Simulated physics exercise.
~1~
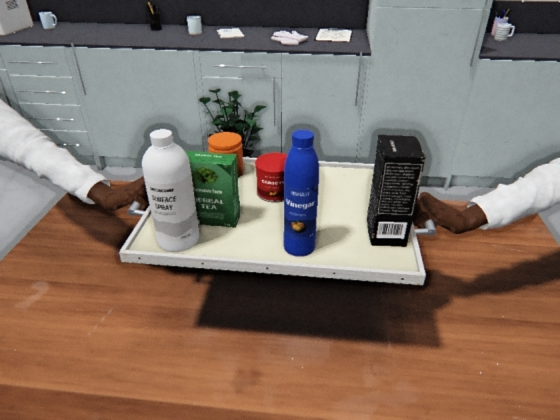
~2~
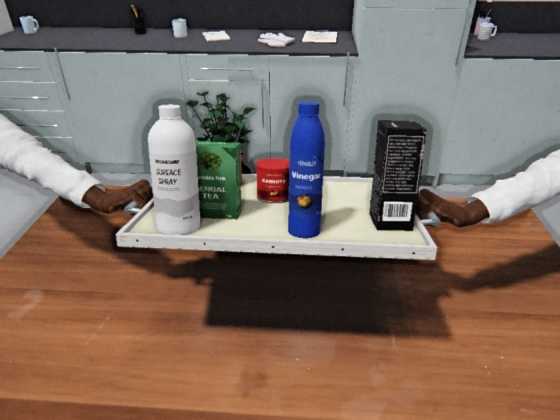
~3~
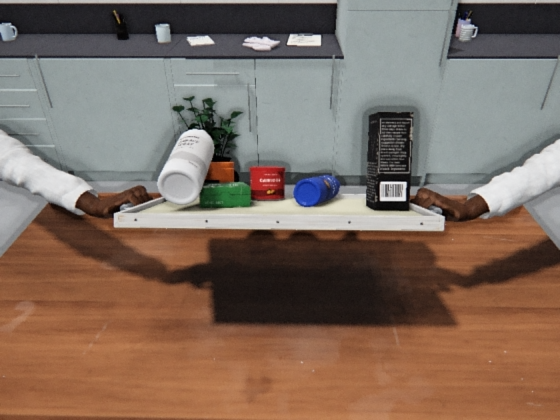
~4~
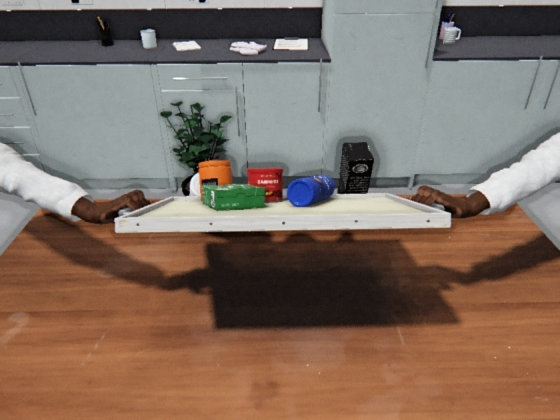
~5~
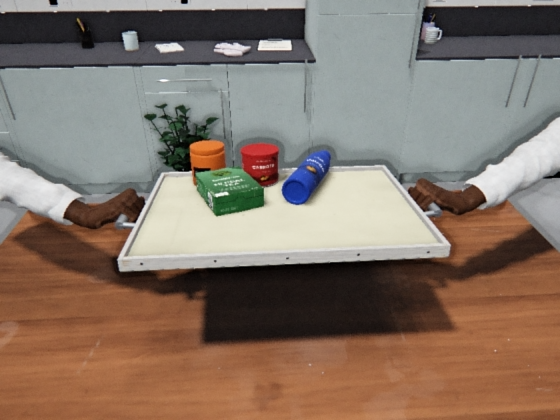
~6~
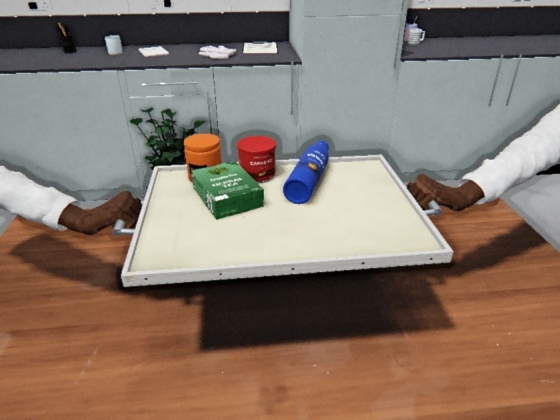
Two brown hands in white sleeves grip a pale rectangular tray by its ends above a wooden table, seen from the front with grey kitchen cabinets behind. It carries a white bottle, green packet, orange jar, red tin, blue bottle and tall black carton. The tray tips steeply, its far edge dropping, and the green packet and both bottles topple. The white bottle and then the black carton go over the far edge. The tray swings back, leaving the packet and blue bottle lying near the upright jar and tin.
